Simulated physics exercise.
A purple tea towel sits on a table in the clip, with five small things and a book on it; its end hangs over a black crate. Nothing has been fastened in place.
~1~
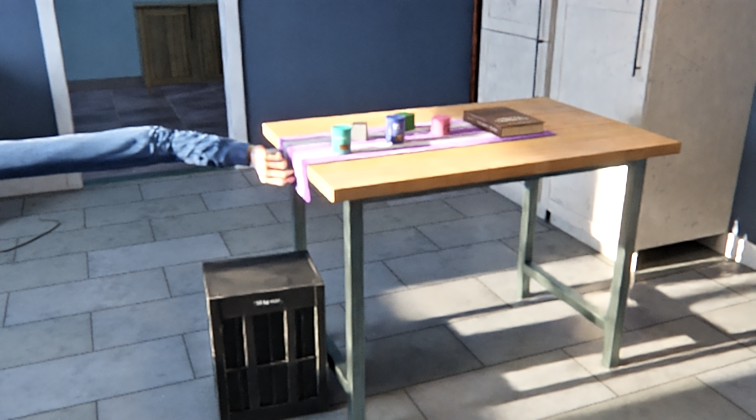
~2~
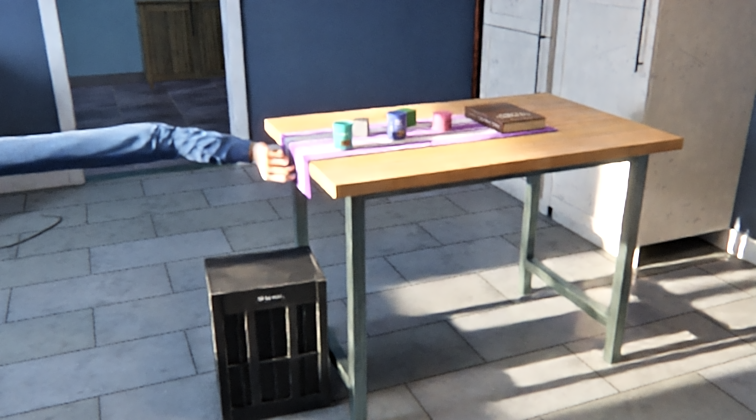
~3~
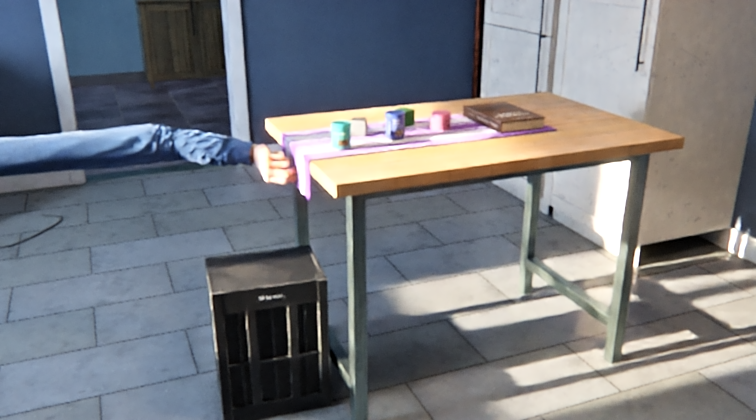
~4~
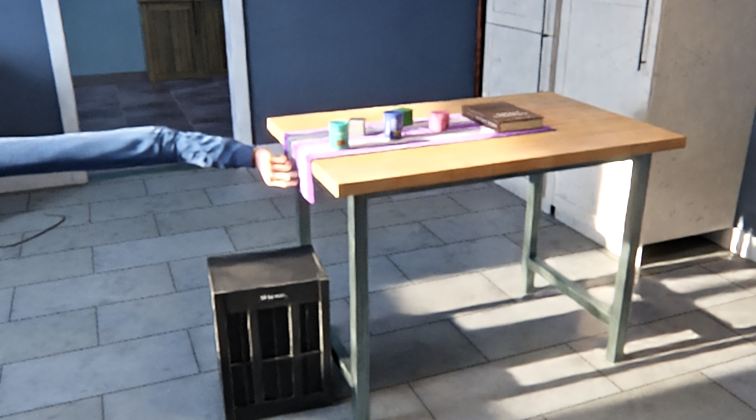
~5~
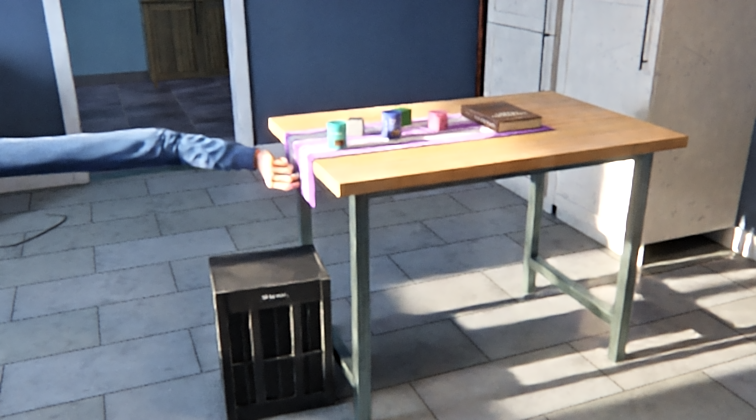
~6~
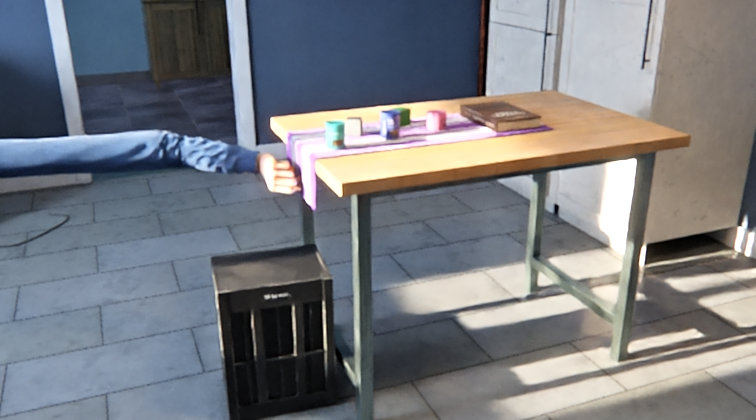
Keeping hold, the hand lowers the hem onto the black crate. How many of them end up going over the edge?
Two end up below.
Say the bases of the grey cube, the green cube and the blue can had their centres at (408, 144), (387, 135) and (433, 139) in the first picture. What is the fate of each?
Of these three, the grey cube rides it out, the green cube rides it out, the blue can rides it out.
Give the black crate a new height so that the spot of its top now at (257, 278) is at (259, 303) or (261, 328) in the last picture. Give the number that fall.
That would be 3 and 4.
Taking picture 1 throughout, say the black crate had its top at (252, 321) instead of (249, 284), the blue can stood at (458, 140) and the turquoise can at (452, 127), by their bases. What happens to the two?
The blue can holds on; the turquoise can holds on.
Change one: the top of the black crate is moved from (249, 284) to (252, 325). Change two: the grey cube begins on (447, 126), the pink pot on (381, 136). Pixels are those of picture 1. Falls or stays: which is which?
Grey cube stays, pink pot is gone.
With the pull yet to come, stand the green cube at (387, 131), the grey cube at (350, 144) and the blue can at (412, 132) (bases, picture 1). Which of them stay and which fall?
In the end the green cube is still on top, the grey cube is no longer on top, and the blue can is still on top.
Early on, hem near (302, 236); turquoise can gone.
Midway, hem on the crate; turquoise can and grey cube gone.
Finally, hem on the crate; turquoise can and grey cube gone. The answer is two.
